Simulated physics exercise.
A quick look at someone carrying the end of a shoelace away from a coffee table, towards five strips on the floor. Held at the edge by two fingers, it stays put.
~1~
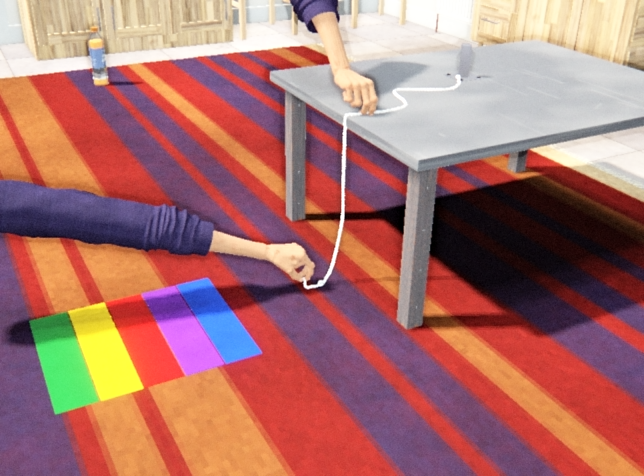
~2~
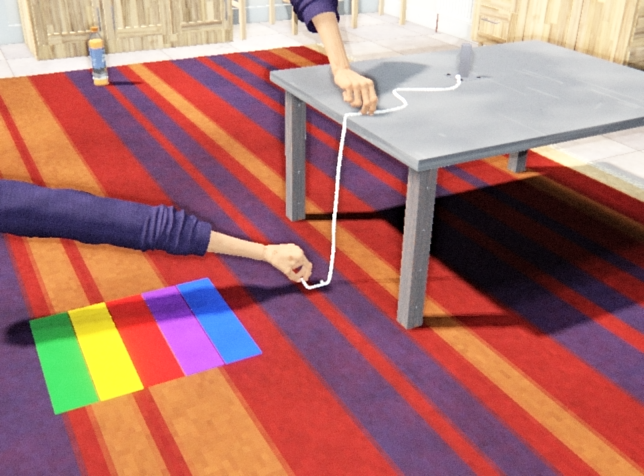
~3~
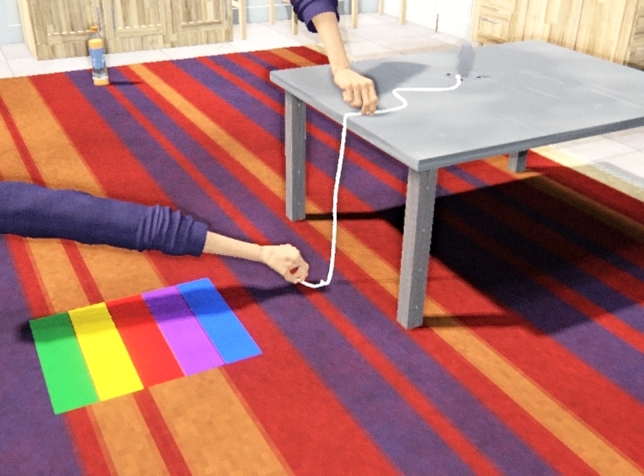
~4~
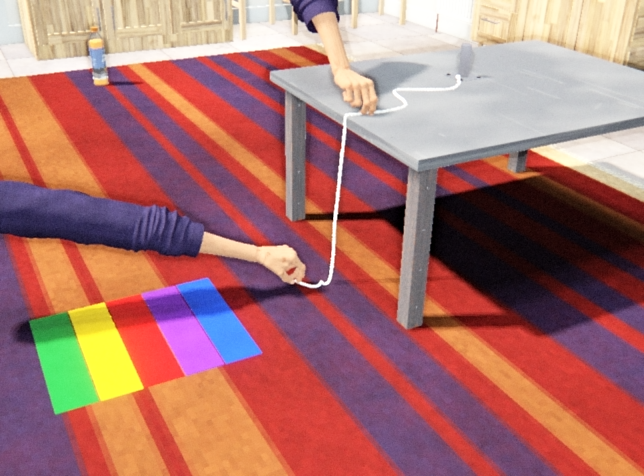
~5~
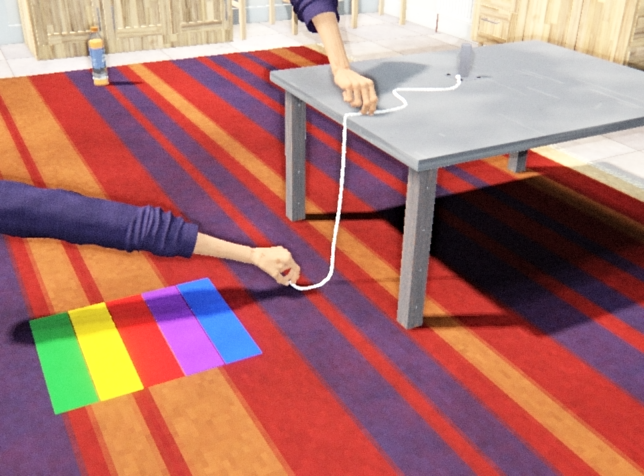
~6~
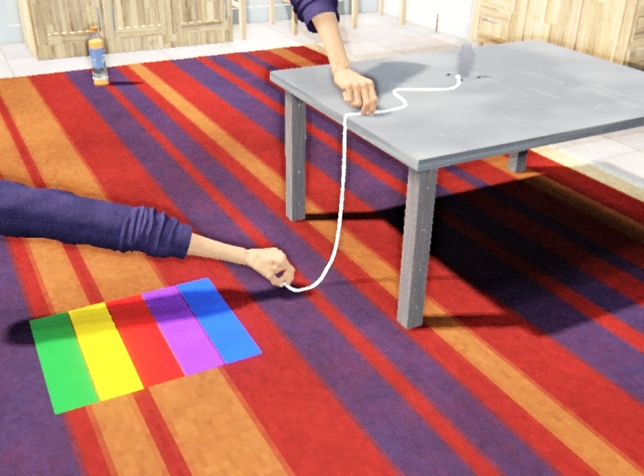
A hand slowly draws a white string's end slightly left, away from a gray table.
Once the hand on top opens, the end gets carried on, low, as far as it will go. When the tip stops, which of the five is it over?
The red one.
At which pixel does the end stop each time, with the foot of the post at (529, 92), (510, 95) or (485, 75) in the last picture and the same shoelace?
Try by try: (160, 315), (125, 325) and (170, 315).
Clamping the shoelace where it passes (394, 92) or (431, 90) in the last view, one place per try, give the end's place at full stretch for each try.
Try one gives about (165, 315); try two, about (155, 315).
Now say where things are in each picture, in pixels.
In the first frame, end (304, 278); blue (234, 343); purple (196, 354); red (157, 365); yellow (115, 377); green (72, 389).
In the second frame, end (302, 279); shoelace through (457, 85) (400, 90) (401, 108) (344, 131) (336, 201) (332, 264).
In the third frame, end (298, 280).
In the fourth frame, end (295, 280); shoelace through (457, 85) (400, 90) (401, 108) (345, 131) (337, 201) (332, 264).
In the fifth frame, end (290, 282).
In the sixth frame, end (285, 283); shoelace through (457, 85) (400, 90) (401, 108) (345, 131) (342, 200) (330, 264).
Soon after, end near (196, 306); over blue.
After that, end near (159, 315); over purple.
At the stop, end near (136, 321); over red. The red one.
